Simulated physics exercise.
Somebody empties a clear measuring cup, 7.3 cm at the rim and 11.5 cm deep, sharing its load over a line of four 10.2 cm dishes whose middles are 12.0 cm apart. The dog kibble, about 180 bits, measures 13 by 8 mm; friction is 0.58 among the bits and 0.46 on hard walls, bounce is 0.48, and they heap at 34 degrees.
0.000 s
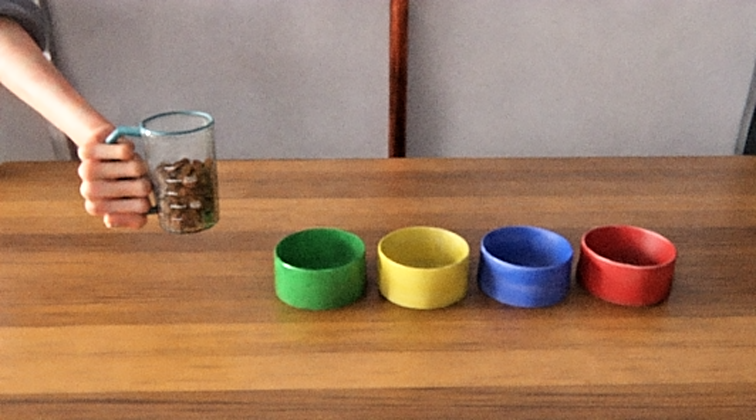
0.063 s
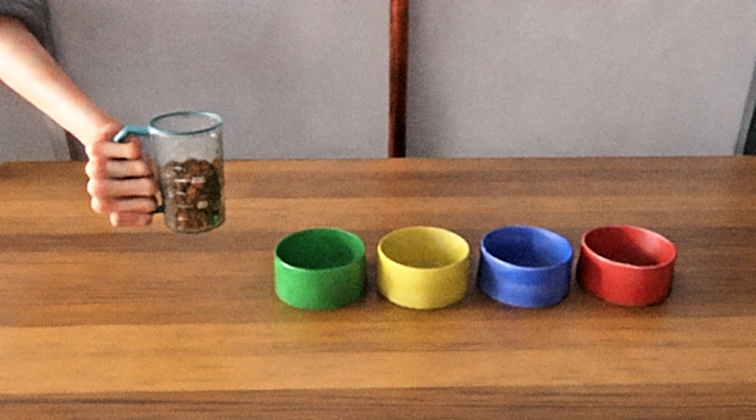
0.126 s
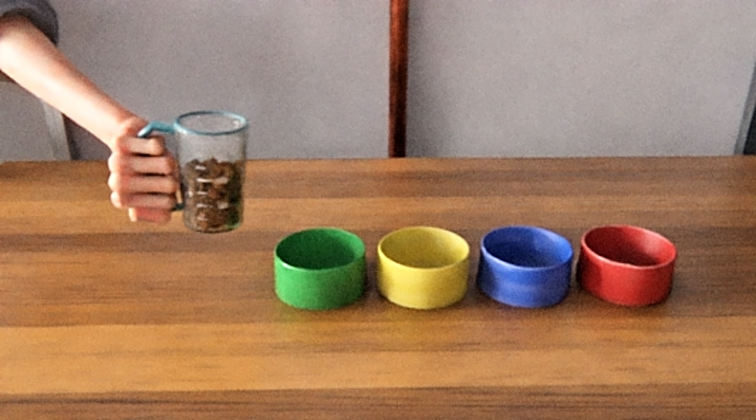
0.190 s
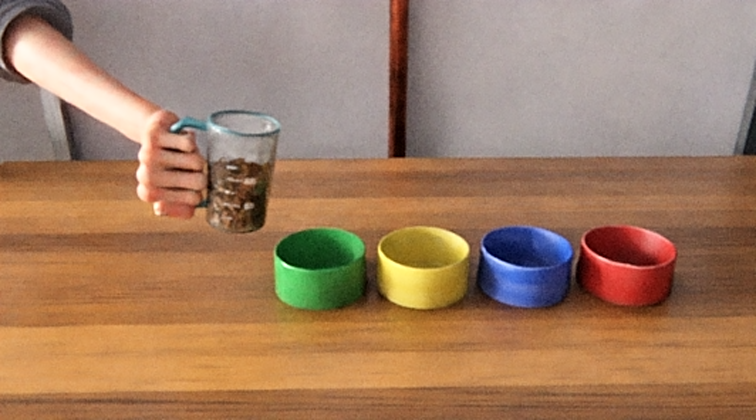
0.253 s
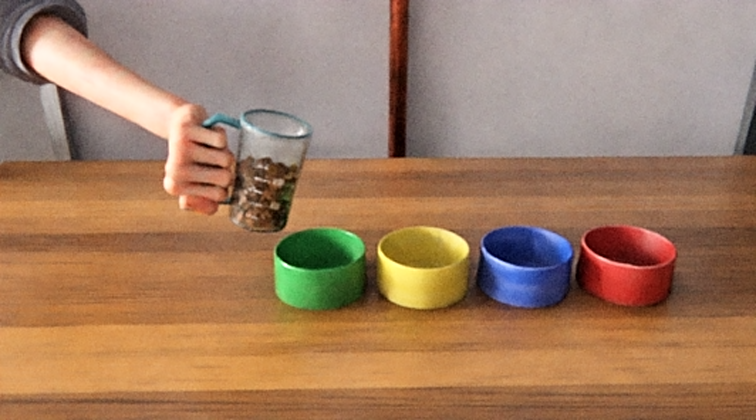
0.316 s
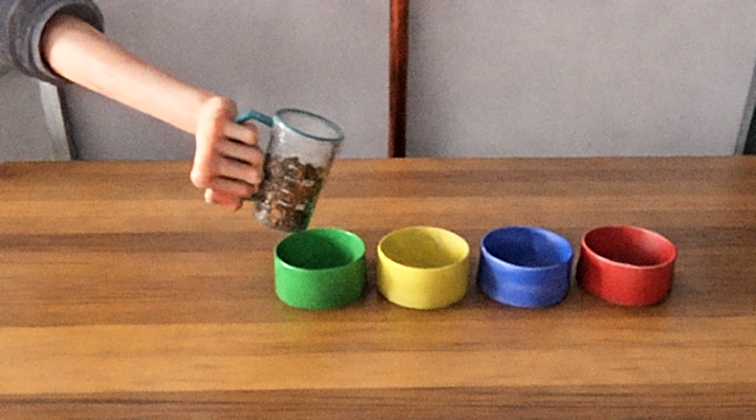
The clip opens with a hand holding a clear measuring cup of brown pieces upright at the left, above a wooden table with green, yellow, blue and red bowls in a row. The hand carries the cup rightward, gradually tilting it toward the bowls, until it leans just above the green one.
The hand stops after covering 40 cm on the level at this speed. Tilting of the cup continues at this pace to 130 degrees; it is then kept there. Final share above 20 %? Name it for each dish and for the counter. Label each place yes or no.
Red: Yes. Blue: No. Green: No. Yellow: No. Counter: Yes.
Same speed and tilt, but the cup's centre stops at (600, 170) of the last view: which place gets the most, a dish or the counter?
Result: Biggest portion at red.
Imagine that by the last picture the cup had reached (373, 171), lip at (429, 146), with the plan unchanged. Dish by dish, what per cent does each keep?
Red 50; blue 0; green 0; yellow 0.
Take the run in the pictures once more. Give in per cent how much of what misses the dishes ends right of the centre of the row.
The answer is some 100 per cent.
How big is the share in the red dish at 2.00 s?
45 %.
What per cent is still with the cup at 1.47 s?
I reckon around 100 per cent.
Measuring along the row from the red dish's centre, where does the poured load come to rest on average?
Some 3 centimetres out on the left-hand side of that dish.
After 1.01 s, tilt 71 degrees; cup holds 100 %.
After 1.47 s, tilt 106 degrees; cup holds 100 %.
After 2.00 s, tilt 130 degrees; cup holds 0 %, red 45 %.
By 2.7 s all is still; red 50 %, blue 0 %, green 0 %, yellow 0 %, counter 50 %.
